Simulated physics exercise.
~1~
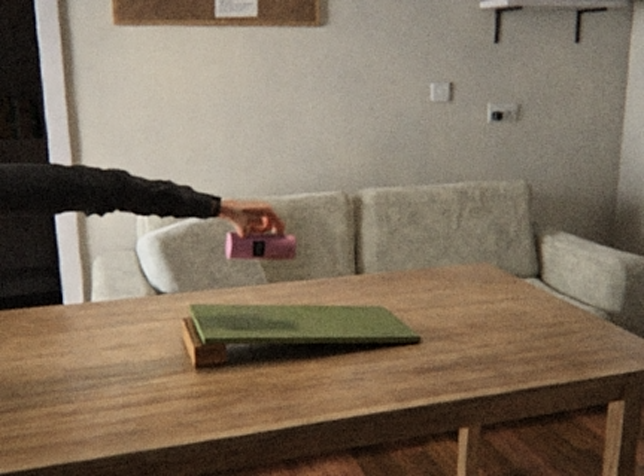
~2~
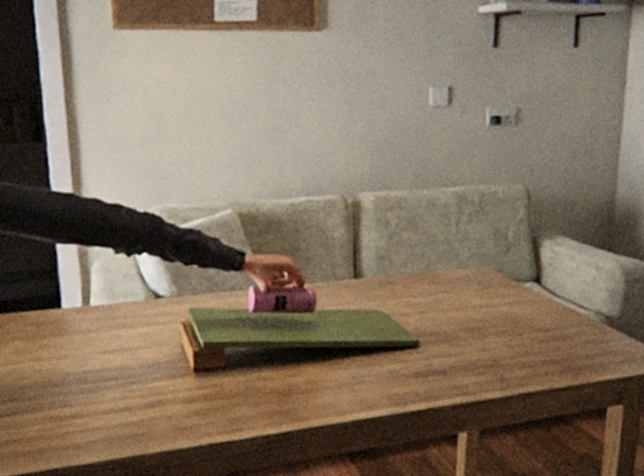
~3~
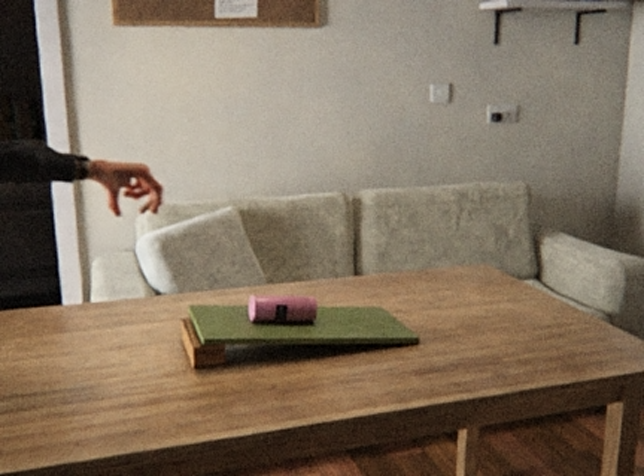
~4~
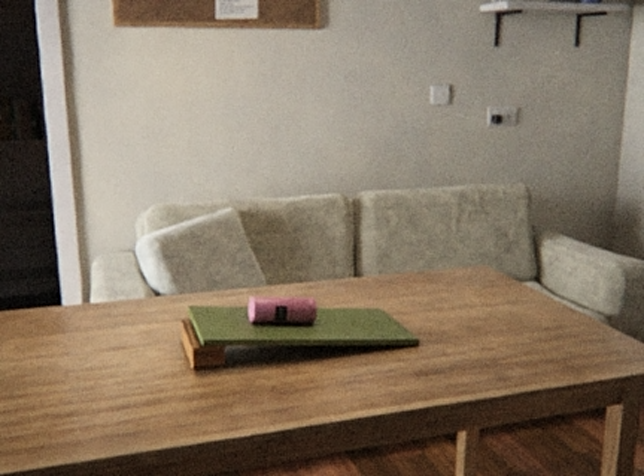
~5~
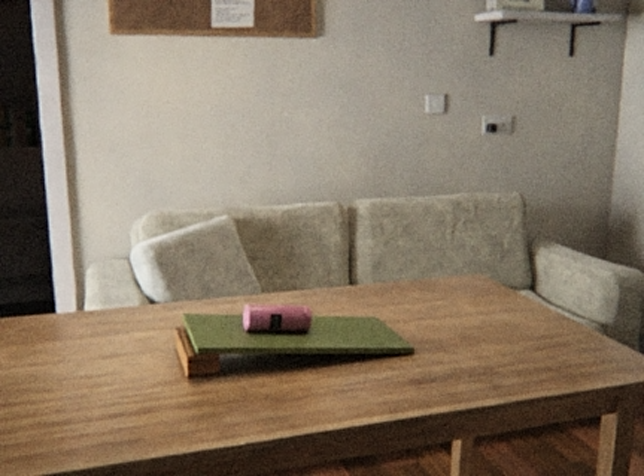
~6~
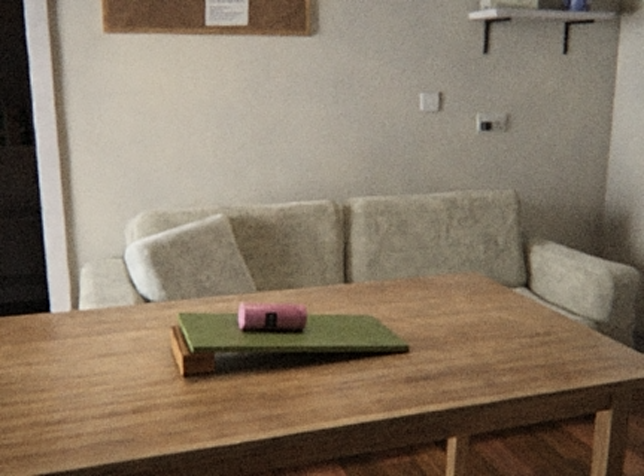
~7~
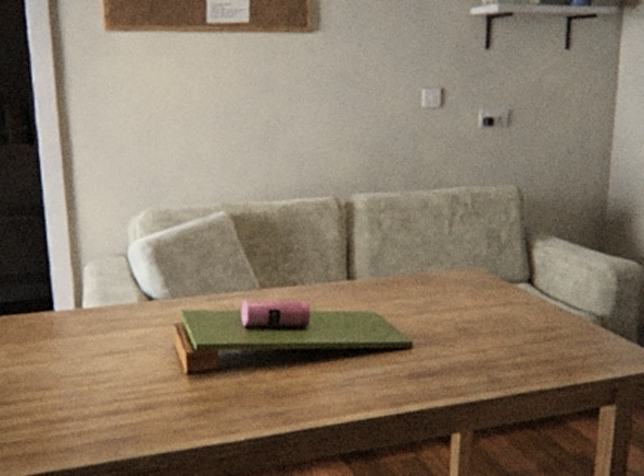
A hand lowers a pink jar sideways onto a sloping green board, withdraws, and it stays still.
